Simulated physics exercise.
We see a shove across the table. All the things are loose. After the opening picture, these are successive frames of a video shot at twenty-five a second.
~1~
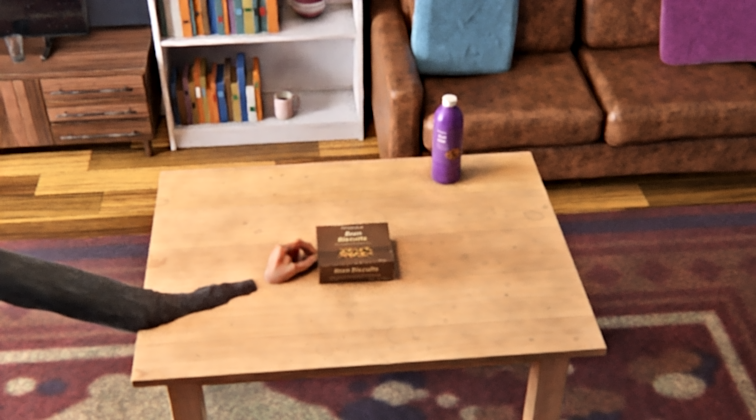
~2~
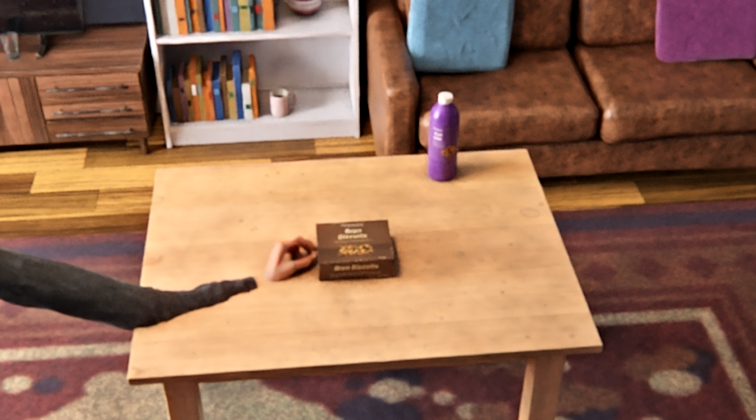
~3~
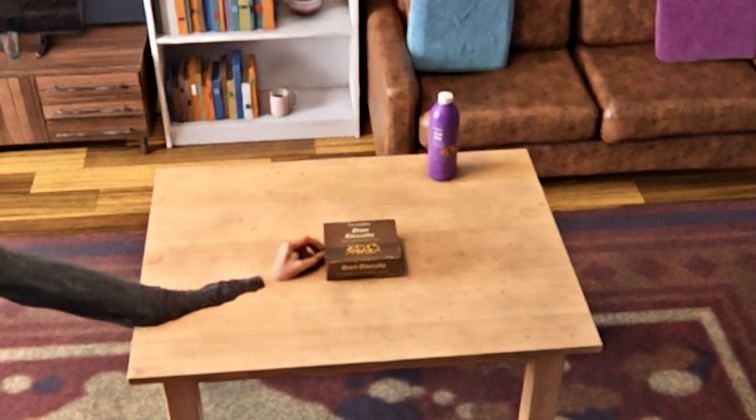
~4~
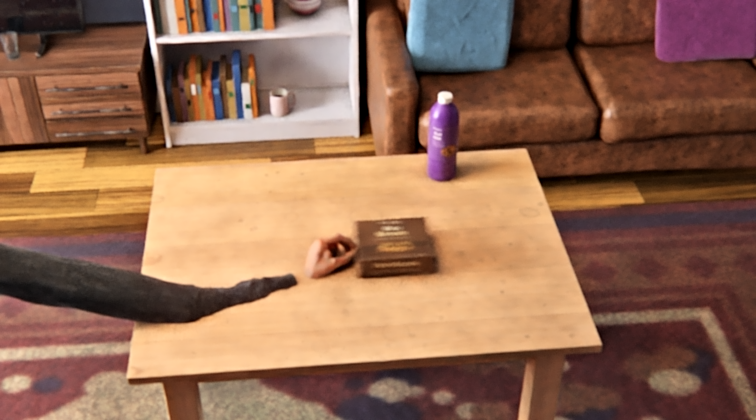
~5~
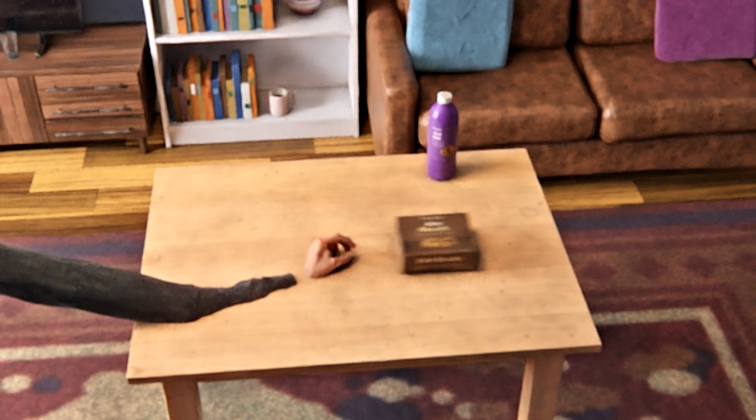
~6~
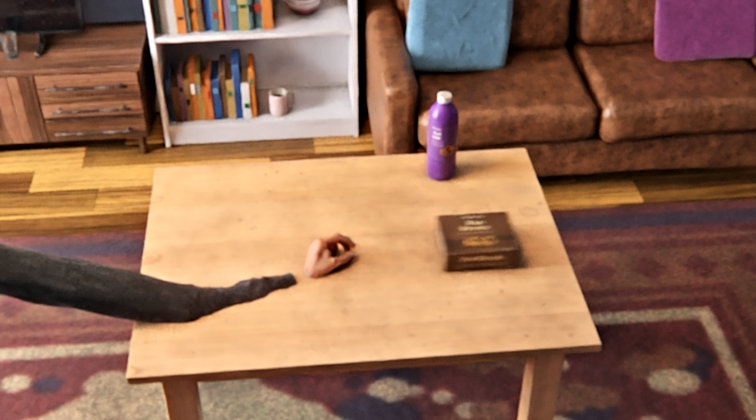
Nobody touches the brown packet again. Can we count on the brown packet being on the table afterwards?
The brown packet drops to the floor.
Then, 0.30 s past the last view, brown packet now off the table.
Then, 0.50 s past the last view, things are still on the move.
Finally, off the table, brown packet.
